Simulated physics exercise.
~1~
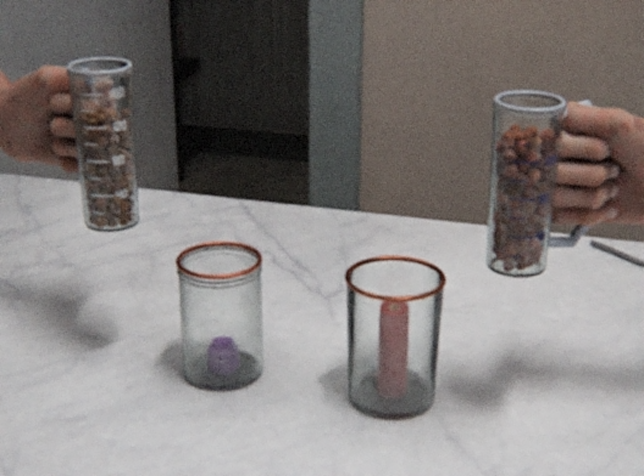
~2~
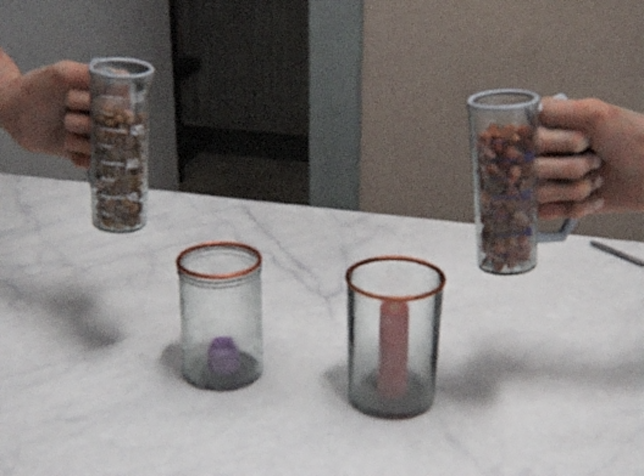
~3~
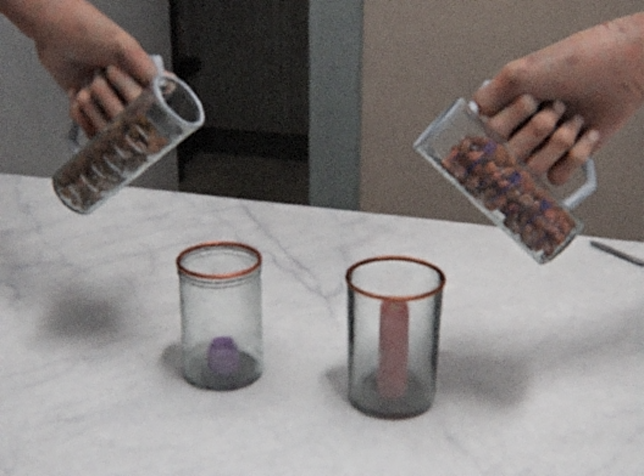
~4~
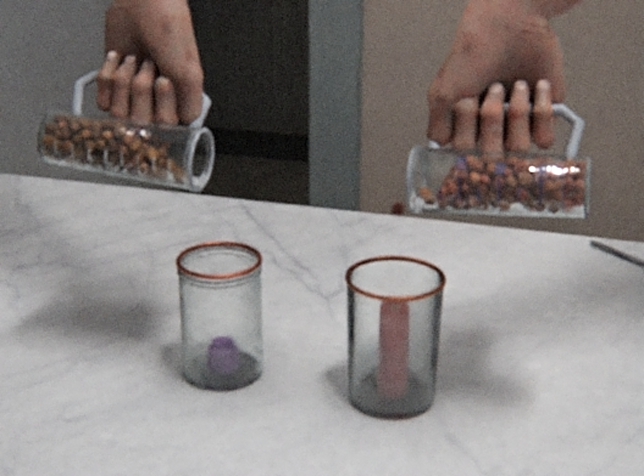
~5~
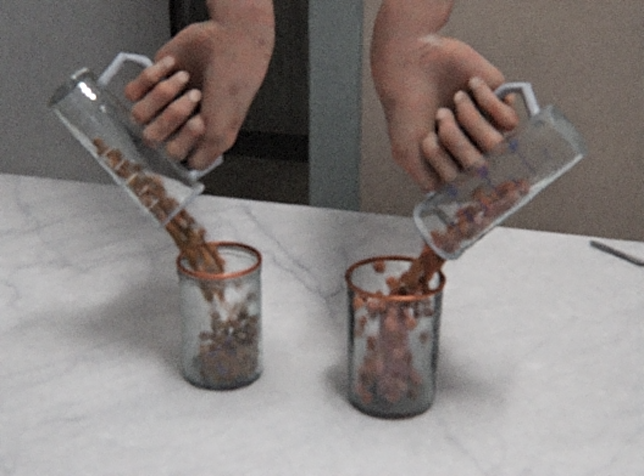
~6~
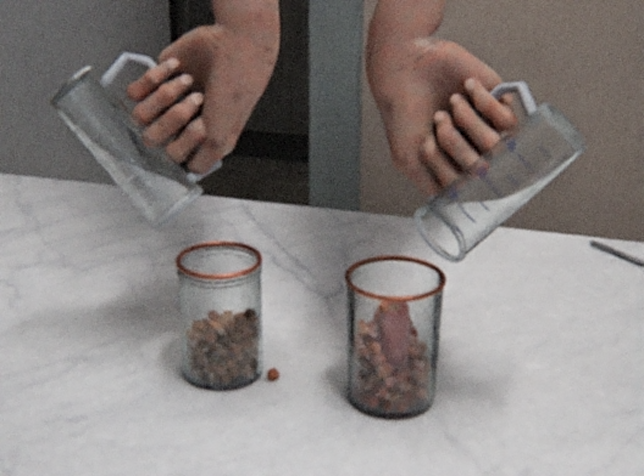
Two hands tipped cups of small brown pieces into two clear containers on a marble table, burying the short purple thing in the left one, while the tall pinkish one on the right still poked out and a single stray piece lay between them.
